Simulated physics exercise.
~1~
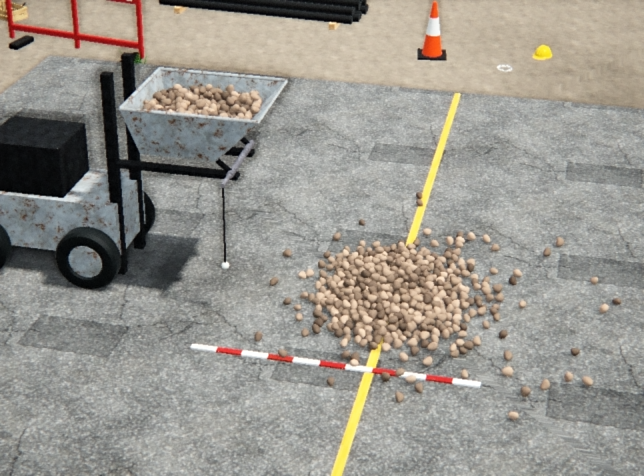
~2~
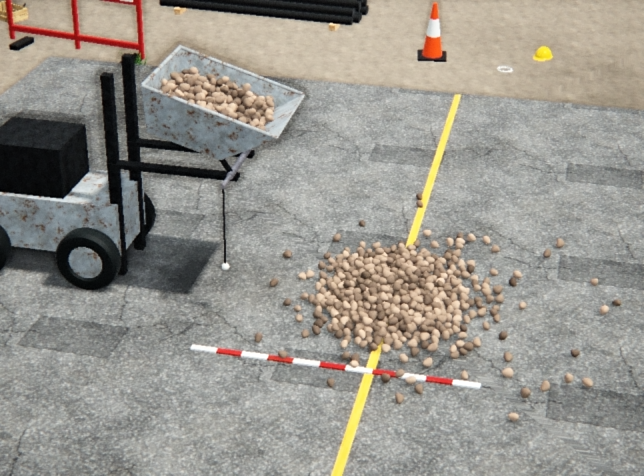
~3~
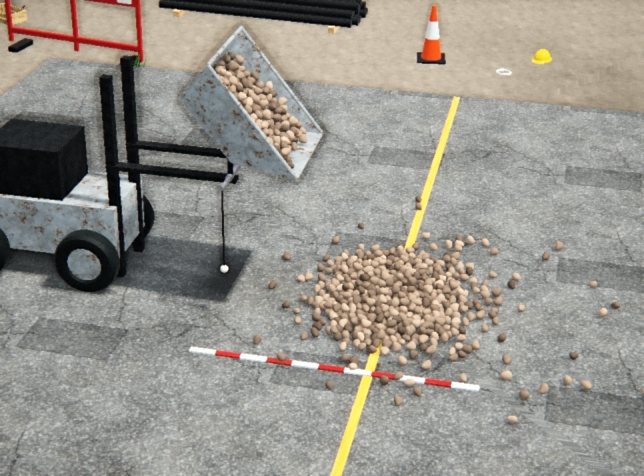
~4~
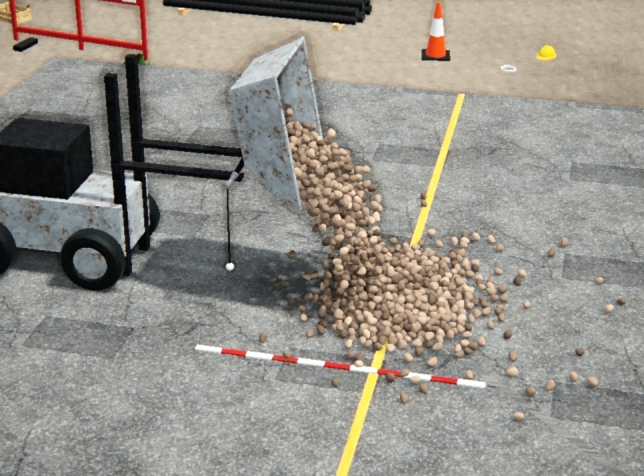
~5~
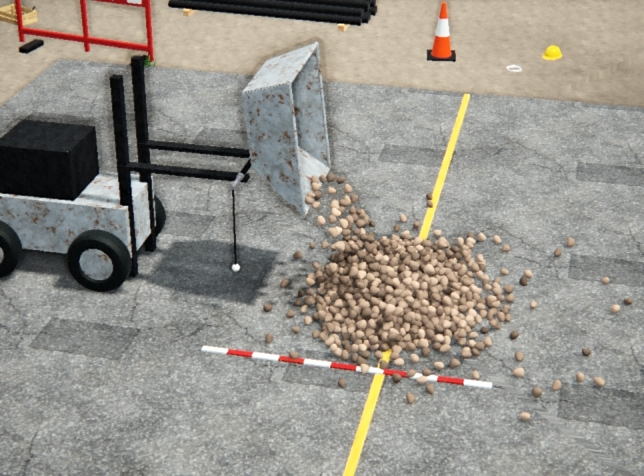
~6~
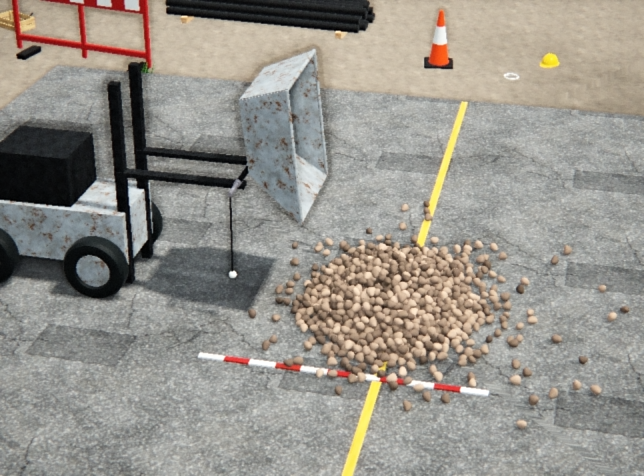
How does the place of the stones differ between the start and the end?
At the start the stones are split between the raised skip on the left and a heap on the ground across the yellow line. At the end they all lie on the ground, in a broader heap across the line with some scattered around it.
